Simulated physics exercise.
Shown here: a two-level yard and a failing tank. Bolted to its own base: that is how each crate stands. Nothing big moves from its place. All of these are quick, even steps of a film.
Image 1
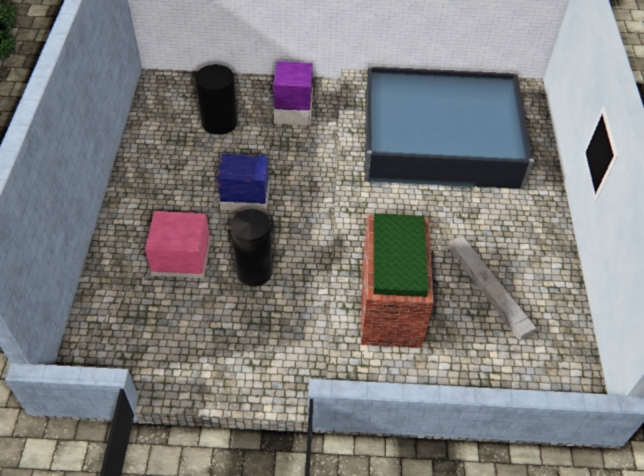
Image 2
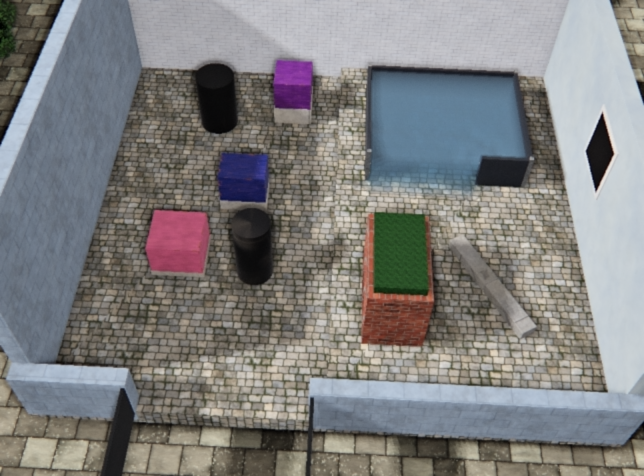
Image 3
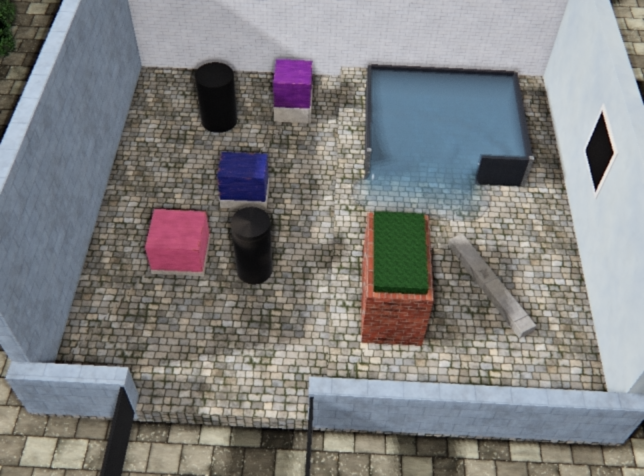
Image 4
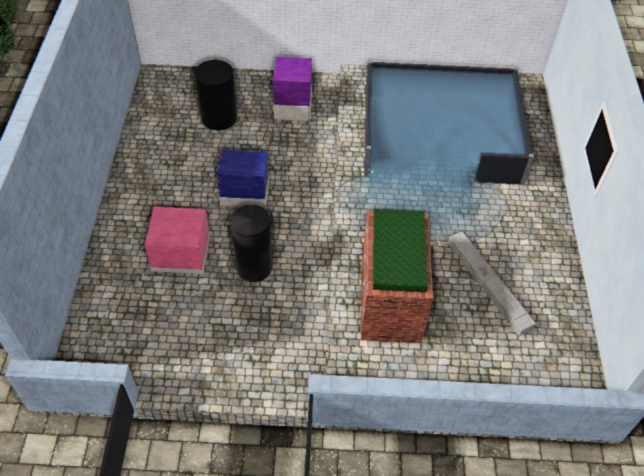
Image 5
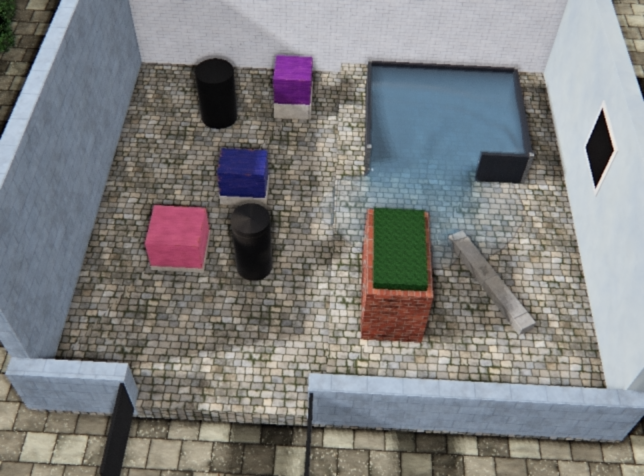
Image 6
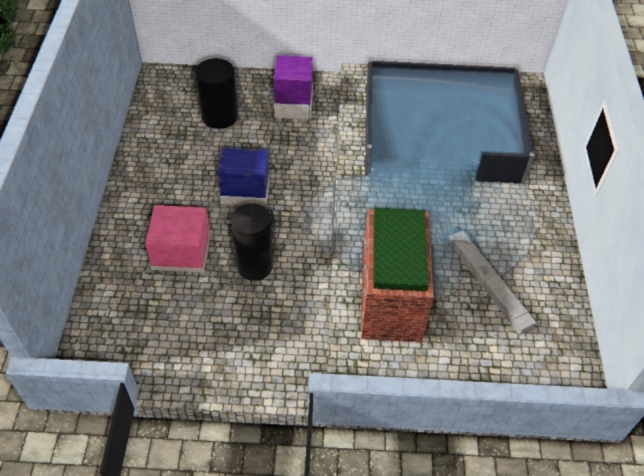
In the video, a walled, cobbled yard holds colored crates, black cylinders, and a water tank at the upper right; part of the tank's front wall disappears, and water pours out, spreading across the paving around the green-topped brick block.
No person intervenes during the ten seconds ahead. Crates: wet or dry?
Result: The pink crate will not stay dry; the blue crate will come through untouched; the purple crate will come through untouched.
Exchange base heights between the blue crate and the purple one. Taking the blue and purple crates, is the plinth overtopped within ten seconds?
One by one: The blue crate is spared; the purple crate stays dry.
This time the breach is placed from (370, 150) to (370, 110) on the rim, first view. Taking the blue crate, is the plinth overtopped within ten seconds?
I'd say the blue crate is flooded.
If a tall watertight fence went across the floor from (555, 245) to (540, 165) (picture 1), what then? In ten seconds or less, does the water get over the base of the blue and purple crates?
Well, the blue crate comes through dry, while the purple crate comes through dry.
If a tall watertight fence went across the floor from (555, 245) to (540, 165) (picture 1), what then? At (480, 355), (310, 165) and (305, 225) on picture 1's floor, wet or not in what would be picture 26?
Outcome by spot, in order - watered, unwatered, watered.
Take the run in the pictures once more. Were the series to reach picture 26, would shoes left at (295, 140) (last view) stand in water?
That spot: Waterless.
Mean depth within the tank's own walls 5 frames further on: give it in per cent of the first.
About 66 per cent.
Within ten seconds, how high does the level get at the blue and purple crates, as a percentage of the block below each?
I'd put it at some 50 % for one and some 10 % for the other, in that order.
A moment on, water covers 20 % of the floor; the pink crate not reached, the blue crate not reached, the purple crate not reached.
Next, water covers 35 % of the floor; the pink crate water round its plinth, the blue crate water round its plinth, the purple crate not reached.
Then, water covers 50 % of the floor; the pink crate water round its plinth, the blue crate water round its plinth, the purple crate not reached.
Later, water covers 70 % of the floor; the pink crate water round its plinth, the blue crate water round its plinth, the purple crate not reached.
In the end, water covers 85 % of the floor; the pink crate was topped, the blue crate stayed above the water, the purple crate stayed above the water.
